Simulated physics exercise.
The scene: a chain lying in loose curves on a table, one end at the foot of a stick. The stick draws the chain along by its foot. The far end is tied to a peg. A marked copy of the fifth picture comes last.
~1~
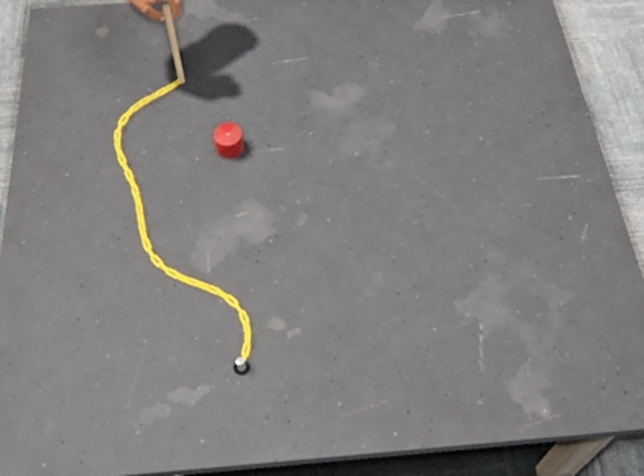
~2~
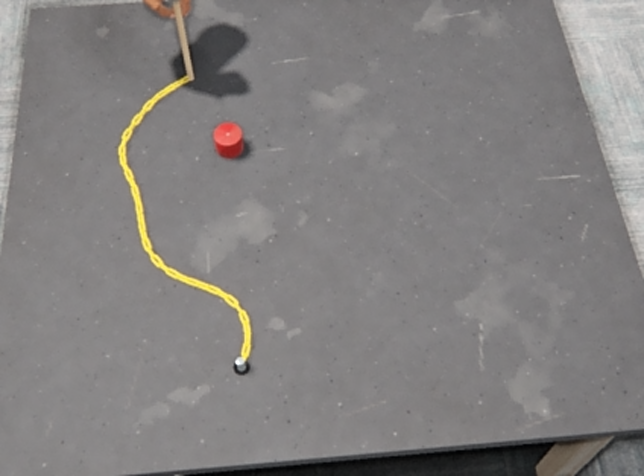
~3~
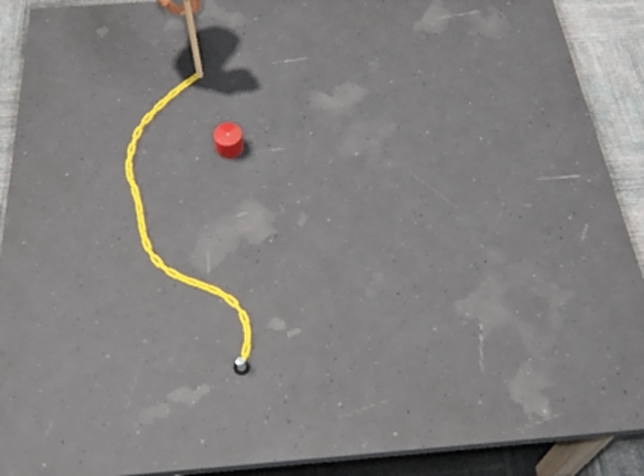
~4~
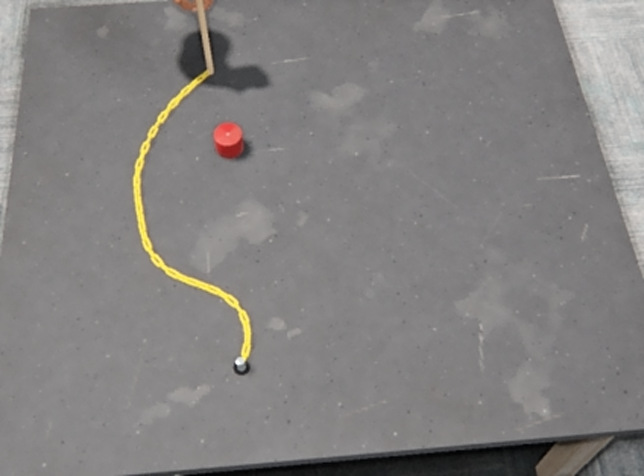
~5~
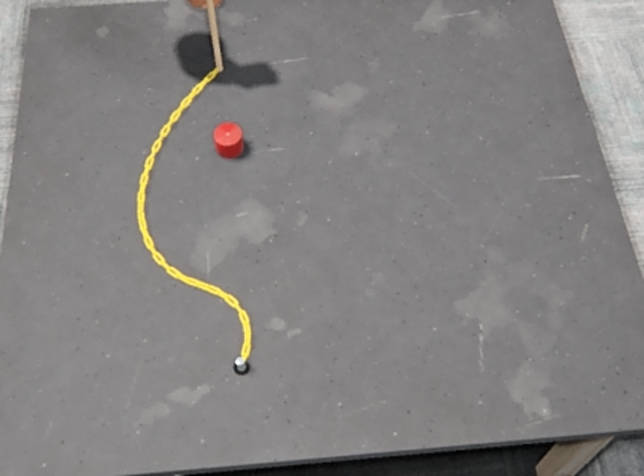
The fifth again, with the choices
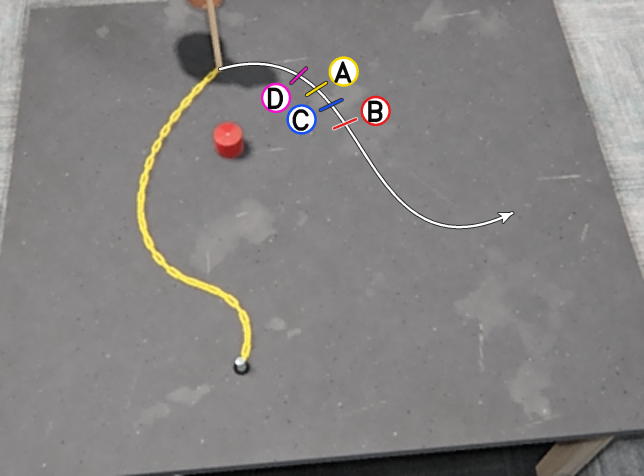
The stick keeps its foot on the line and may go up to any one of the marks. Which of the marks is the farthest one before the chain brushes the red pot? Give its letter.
It should halt at A.
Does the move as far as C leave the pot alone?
For that mark, no.
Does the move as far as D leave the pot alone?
Yes.
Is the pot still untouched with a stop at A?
Yes.
On the marked copy, A at (316, 89); B at (345, 124); C at (331, 105); D at (299, 76); the route from (220, 69) via (360, 147) to (512, 213).
Following A. Soon after the start, foot of the stick (257, 64), middle of the chain (163, 207).
Later, foot of the stick (293, 73), middle of the chain (175, 201).
In the end, foot of the stick (316, 90), middle of the chain (178, 200); nothing has been touched.
As for the rest, B brings the chain against the pot; C brings the chain against the pot; D is safe but short.
